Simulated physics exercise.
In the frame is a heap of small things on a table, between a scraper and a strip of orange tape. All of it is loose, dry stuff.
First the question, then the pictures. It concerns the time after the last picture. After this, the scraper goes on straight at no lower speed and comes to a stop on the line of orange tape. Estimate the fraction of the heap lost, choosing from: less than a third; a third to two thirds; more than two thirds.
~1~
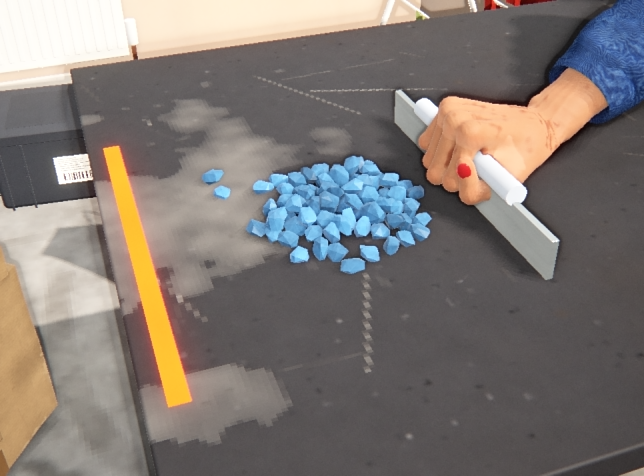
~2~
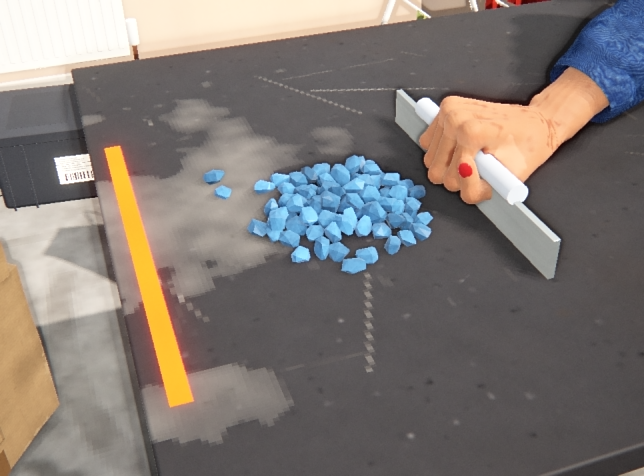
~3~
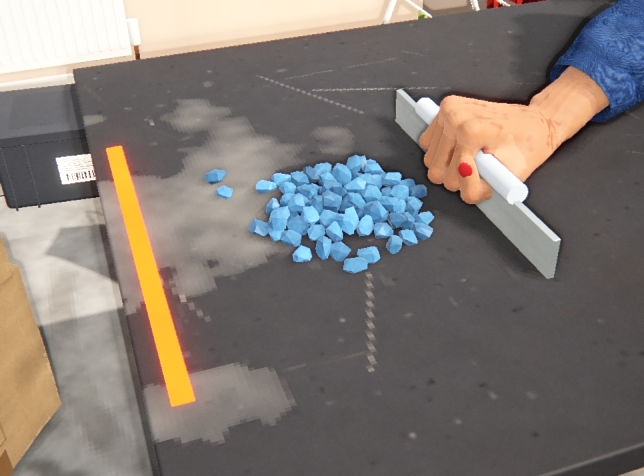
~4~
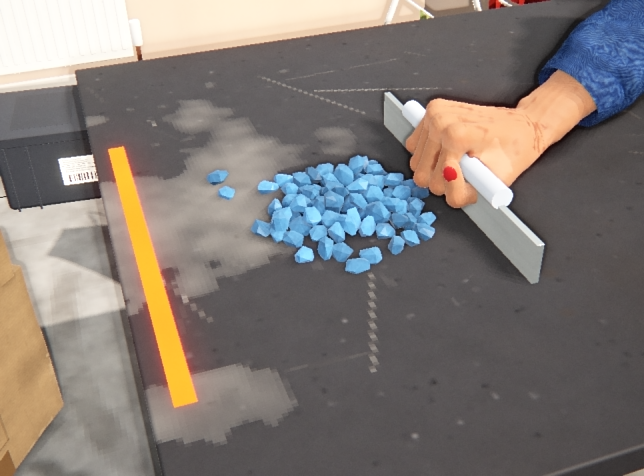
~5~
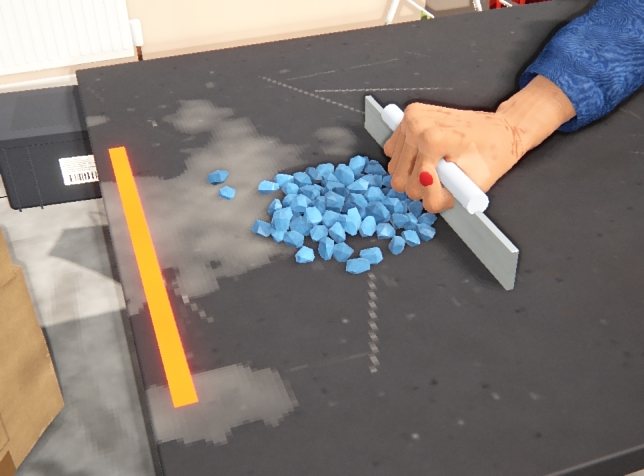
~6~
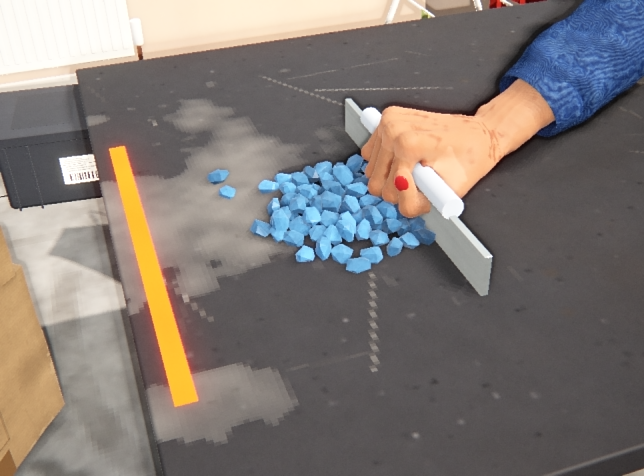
So the amount that goes over the end is past two thirds, I'd say.
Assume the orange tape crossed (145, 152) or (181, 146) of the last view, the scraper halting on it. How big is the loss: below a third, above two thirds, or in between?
Result 1: One to two thirds. Result 2: Less than a third.
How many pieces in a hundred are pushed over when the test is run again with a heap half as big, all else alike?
That works out to something like 80 percent.
Just after the last frame, scraper still moving, near (271, 191); heap all on the table, its front near (166, 272).
A moment on, scraper stopped at the orange tape; heap the larger part over the edge.
When it is over, scraper stopped at the orange tape; heap the larger part over the edge.
